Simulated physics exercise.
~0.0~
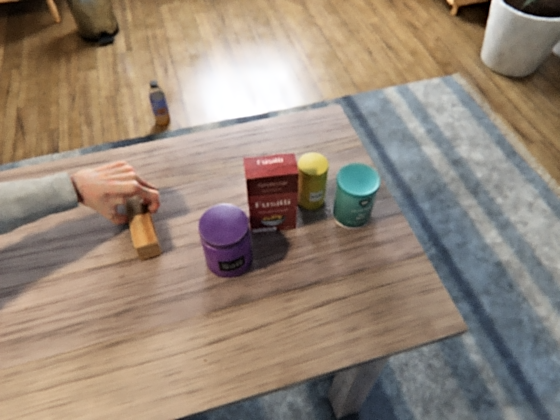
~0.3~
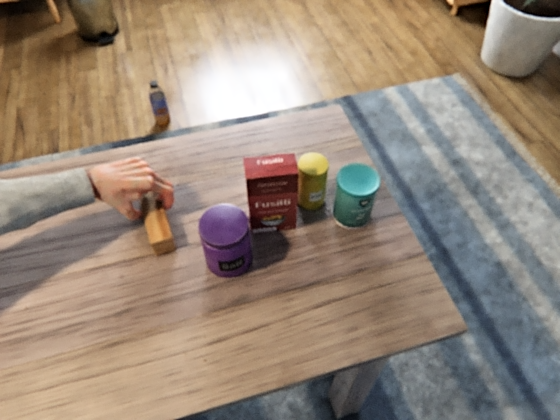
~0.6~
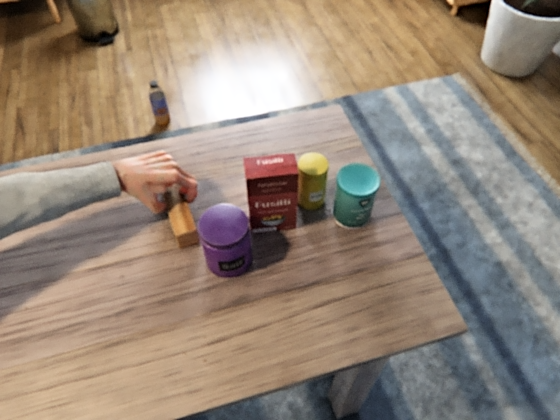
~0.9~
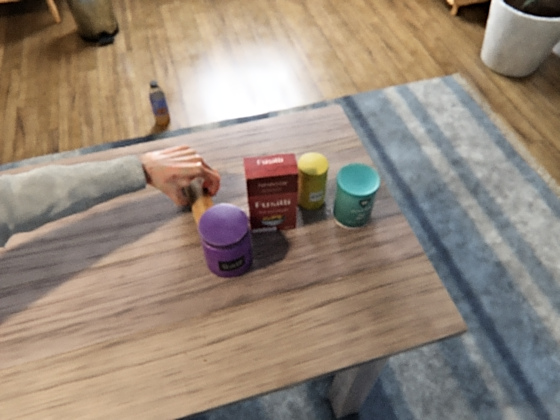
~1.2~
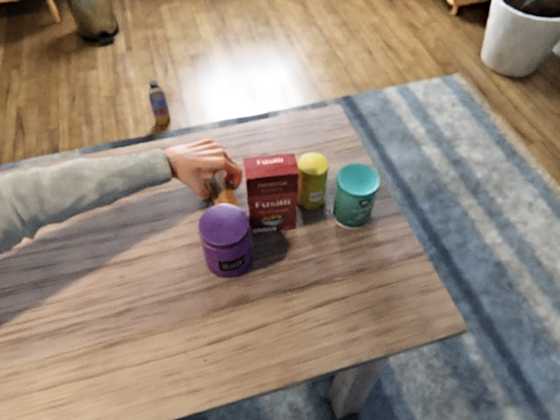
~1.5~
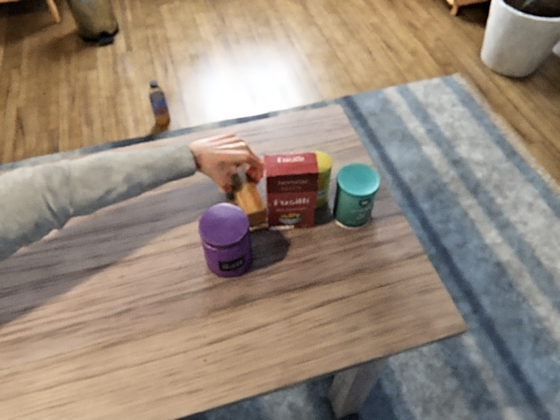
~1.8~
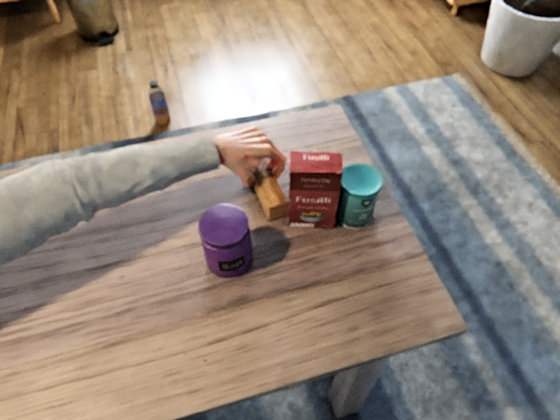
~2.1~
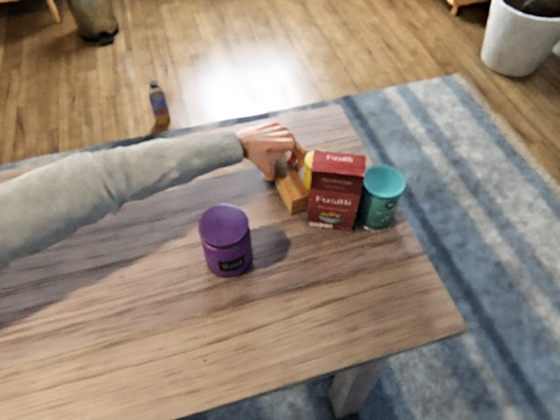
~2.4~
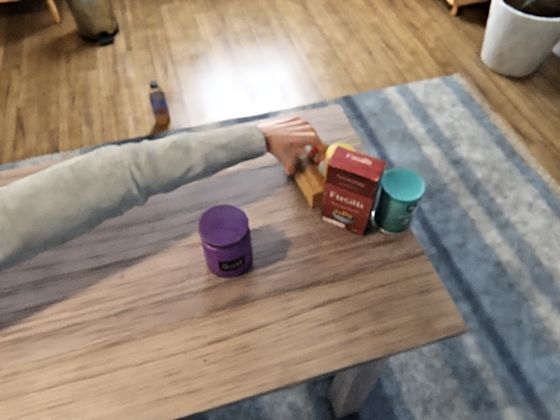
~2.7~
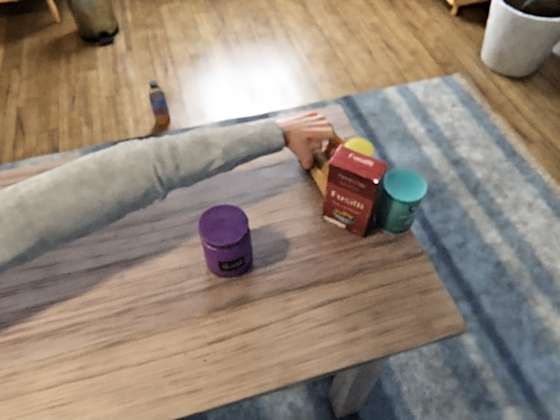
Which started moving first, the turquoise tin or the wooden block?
The wooden block started moving first, slid along by the hand. The turquoise tin only shifted later, after the red packet had already been pushed to the right.
